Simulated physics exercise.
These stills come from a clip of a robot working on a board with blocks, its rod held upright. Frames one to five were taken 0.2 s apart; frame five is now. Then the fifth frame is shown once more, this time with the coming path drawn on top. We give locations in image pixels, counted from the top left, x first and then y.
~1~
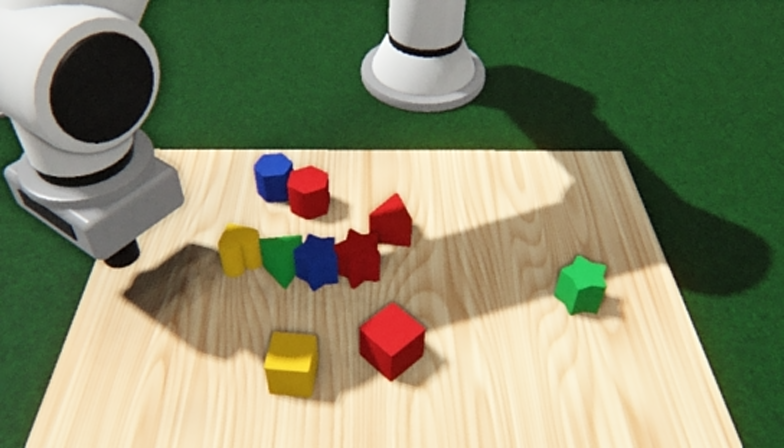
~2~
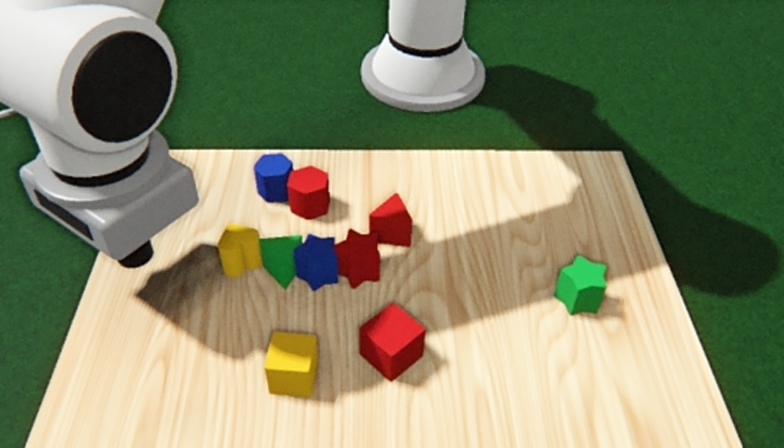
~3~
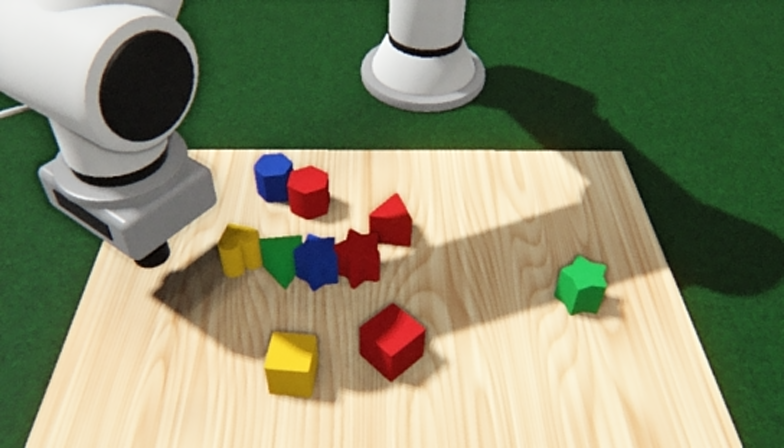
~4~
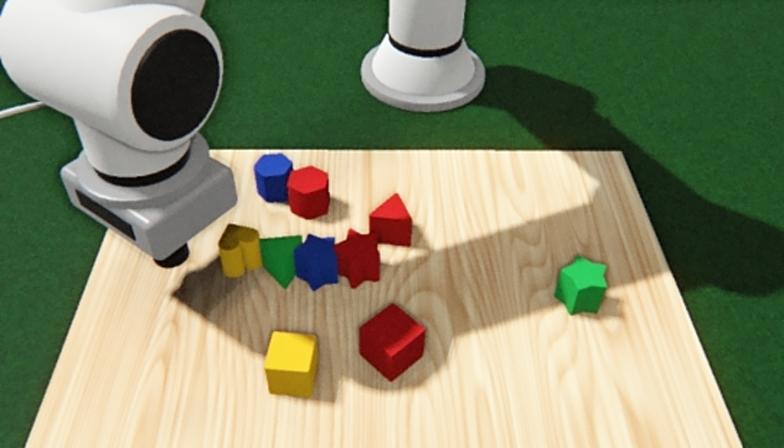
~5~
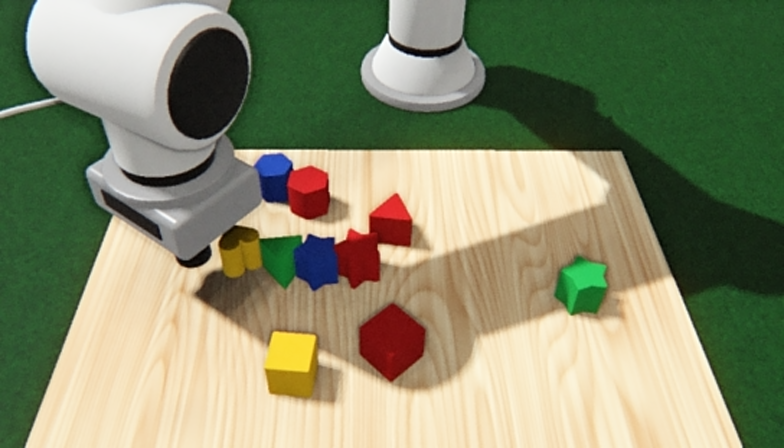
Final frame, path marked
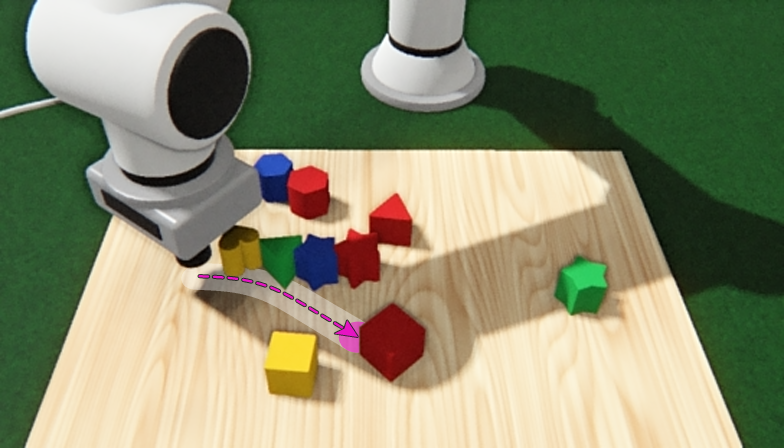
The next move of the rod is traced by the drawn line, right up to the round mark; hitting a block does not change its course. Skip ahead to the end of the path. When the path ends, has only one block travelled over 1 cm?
Final answer: No.
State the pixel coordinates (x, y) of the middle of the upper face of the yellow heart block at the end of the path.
It should be at about (259, 230).
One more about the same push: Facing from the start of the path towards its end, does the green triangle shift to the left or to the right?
It will end up to the left.
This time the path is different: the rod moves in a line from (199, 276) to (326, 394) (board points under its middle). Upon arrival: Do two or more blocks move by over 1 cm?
Short answer: No.
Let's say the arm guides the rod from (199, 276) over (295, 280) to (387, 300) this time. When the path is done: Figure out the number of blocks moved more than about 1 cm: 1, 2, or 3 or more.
Going by the path, three or more of them shift by more than about 1 cm.
Path on the board, from (199, 276) via (258, 283) and (308, 307), ending at (358, 337).
On the path given first. One third of the way, rod (254, 263); yellow heart block (259, 230), turned 75° anticlockwise; green triangle (290, 237), turned 30° clockwise; blue star block (321, 248), turned 15° clockwise; red star block (362, 245).
Two thirds of the way, rod (306, 287); yellow heart block (259, 230), turned 75° anticlockwise; green triangle (292, 236), turned 10° clockwise; blue star block (321, 248), turned 15° clockwise; red star block (362, 245).
At the end, rod (357, 317); yellow heart block (259, 230), turned 75° anticlockwise; green triangle (292, 236), turned 10° clockwise; blue star block (321, 248), turned 15° clockwise; red star block (362, 245).
